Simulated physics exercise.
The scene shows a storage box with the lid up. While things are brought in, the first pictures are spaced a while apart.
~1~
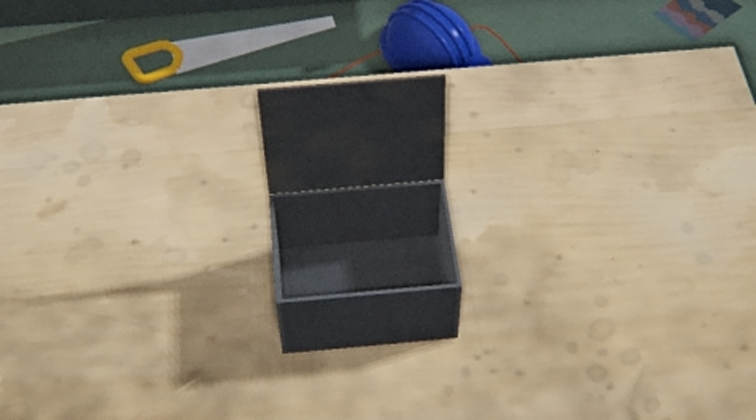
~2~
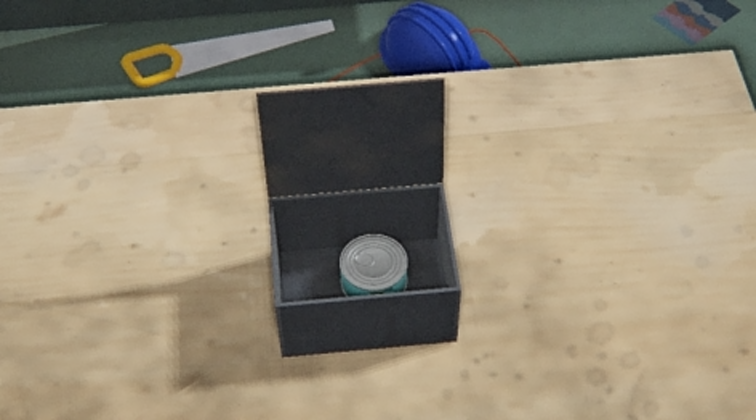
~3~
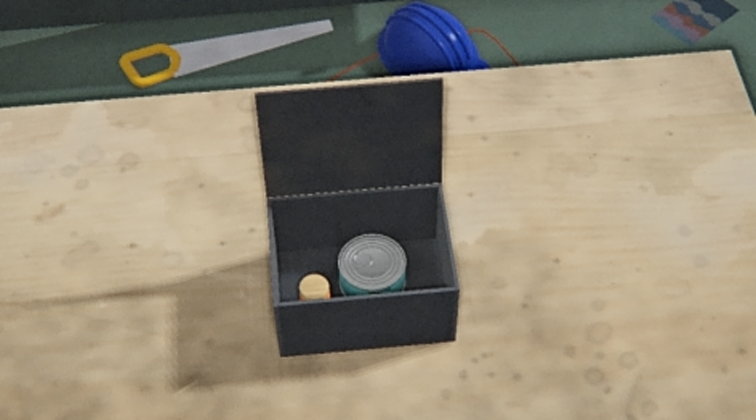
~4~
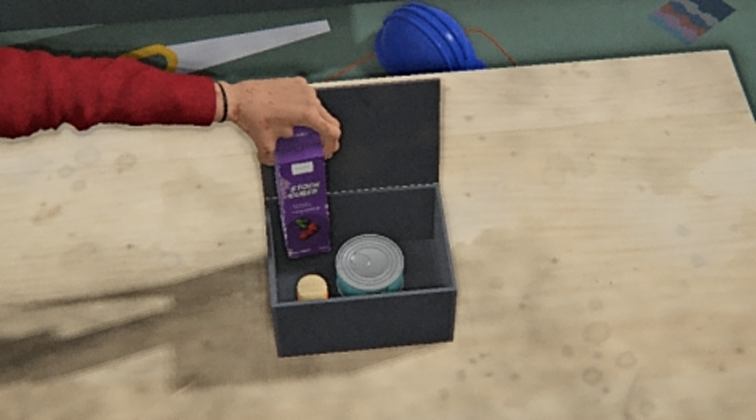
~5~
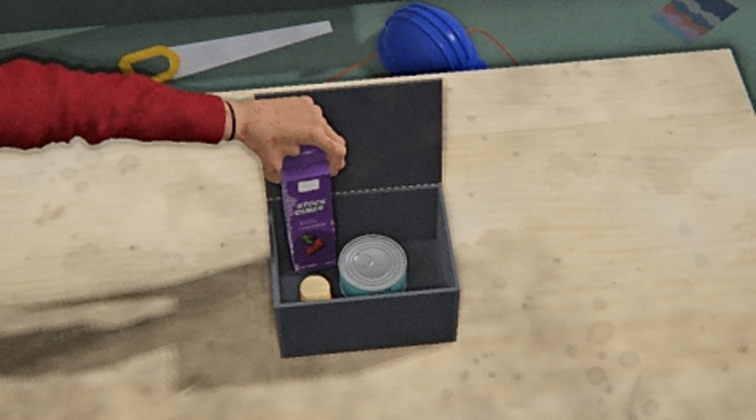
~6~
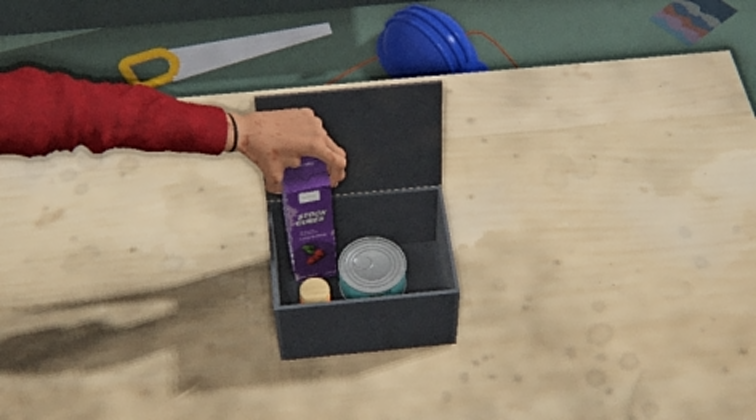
A hand in a red sleeve reached in from the left and lowered a purple carton into an open dark box, still gripping it, after a turquoise tin and a small tan item had appeared inside.
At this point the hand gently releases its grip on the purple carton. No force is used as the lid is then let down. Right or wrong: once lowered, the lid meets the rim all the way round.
Wrong.
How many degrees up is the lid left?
About 35° above the rim.
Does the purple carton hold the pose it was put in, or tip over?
As it turns out, it changes its angle.
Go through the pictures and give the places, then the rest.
In the first picture, the last thing is not in view yet.
In the second picture, the last thing is not in view yet; turquoise tub (374, 272).
In the third picture, the last thing is not in view yet; turquoise tub (372, 271).
The fourth picture shows still above its spot; purple carton (302, 193); turquoise tub (370, 272).
The fifth picture shows still above its spot; purple carton (308, 209); turquoise tub (373, 272).
The sixth picture shows put in, still held; purple carton (309, 220); turquoise tub (373, 274).
Then, 1.00 s after the last picture, lid starting down; purple carton slid about its own width near (311, 242).
Then, 1.50 s after the last picture, lid 70° above the rim; purple carton slid about its own width near (311, 243).
Then, 1.80 s after the last picture, lid 47° above the rim; purple carton tipped 15° from how it was near (314, 257).
At rest, lid 36° above the rim; moved from the start, purple carton; left askew, orange shaker; turquoise tub in place. Seen from the same camera at the end, purple carton near (315, 265).
